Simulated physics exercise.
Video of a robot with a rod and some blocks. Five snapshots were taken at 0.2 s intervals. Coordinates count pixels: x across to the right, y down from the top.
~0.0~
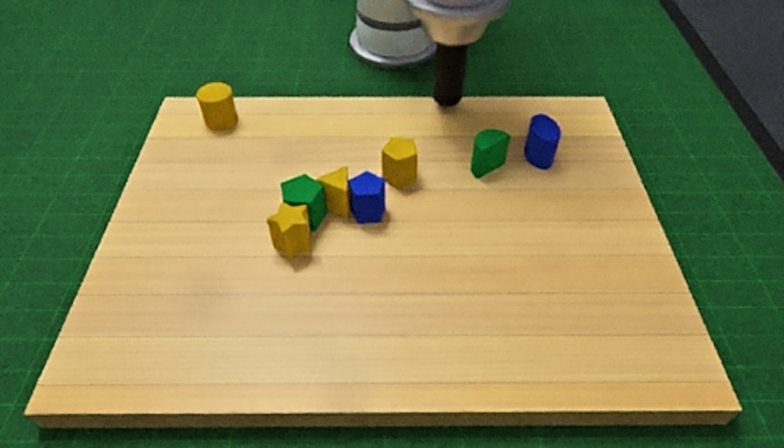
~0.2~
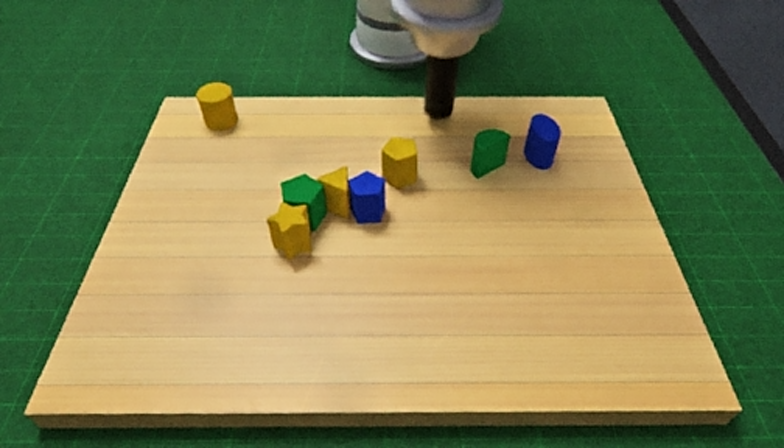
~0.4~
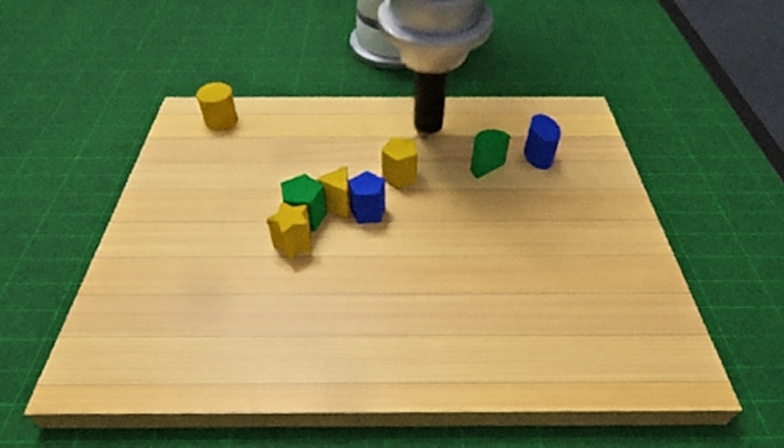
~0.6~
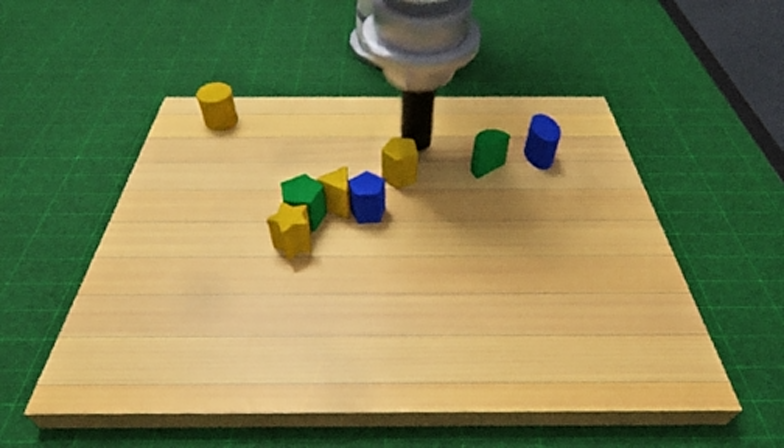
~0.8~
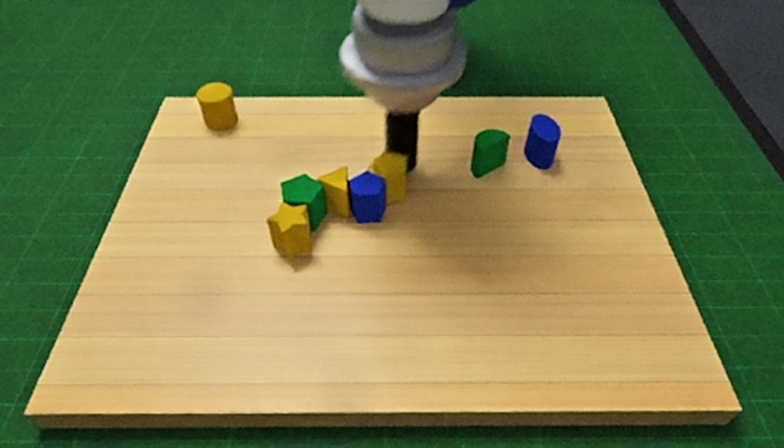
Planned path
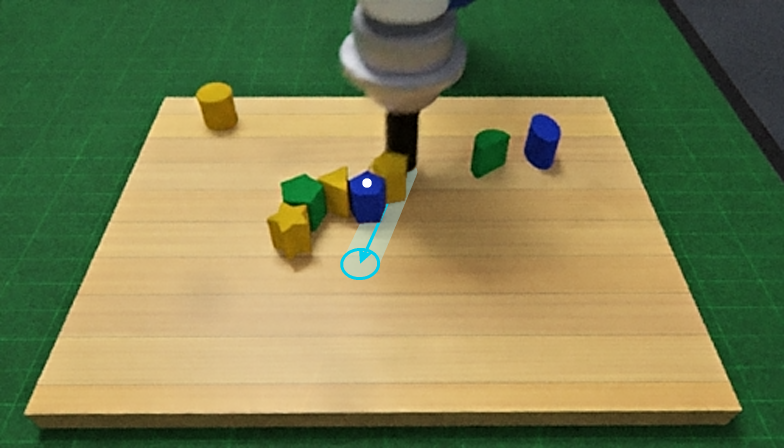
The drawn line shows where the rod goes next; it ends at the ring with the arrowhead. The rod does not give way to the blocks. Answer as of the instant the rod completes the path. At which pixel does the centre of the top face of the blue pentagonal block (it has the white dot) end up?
Around pixel (292, 250).
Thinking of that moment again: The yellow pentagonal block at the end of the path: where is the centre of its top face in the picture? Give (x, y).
Its top centre lands on (332, 261).
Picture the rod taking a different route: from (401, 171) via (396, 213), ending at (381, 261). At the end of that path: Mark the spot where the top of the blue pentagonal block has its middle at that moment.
Near (325, 217).
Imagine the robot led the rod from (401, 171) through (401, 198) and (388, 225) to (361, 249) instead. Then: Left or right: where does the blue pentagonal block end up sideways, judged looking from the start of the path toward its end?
It goes toward the right-hand side.
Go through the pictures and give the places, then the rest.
In the first picture, lower end of the rod at (447, 98), tops of blocks, yellow star block at (289, 216), yellow three-sided block at (336, 178), blue pentagonal block at (367, 183), yellow pentagonal block at (400, 147).
In the second picture, rod at (439, 111), blocks as before.
In the third picture, rod at (428, 125), blocks as before.
In the fourth picture, rod at (416, 143), blocks as before.
In the fifth picture, rod at (401, 164), yellow star block at (289, 216), yellow three-sided block at (336, 178), blue pentagonal block at (367, 183), yellow pentagonal block at (390, 163).
The drawn path runs in a line from (401, 171) to (360, 264); the dot is on the blue pentagonal block.
What follows on the original path. One third of the way, rod at (389, 191); yellow three-sided block at (334, 179), turned 20° clockwise; blue pentagonal block at (347, 207), turned 30° clockwise; yellow pentagonal block at (376, 193).
Two thirds of the way, rod at (375, 223); yellow three-sided block at (334, 179), turned 20° clockwise; blue pentagonal block at (319, 233), turned 45° clockwise; yellow pentagonal block at (355, 226), turned 20° clockwise.
At the end, rod at (360, 256); yellow star block not moved; yellow three-sided block at (334, 179), turned 20° clockwise; blue pentagonal block at (292, 251), turned 95° clockwise; yellow pentagonal block at (332, 261), turned 35° clockwise.
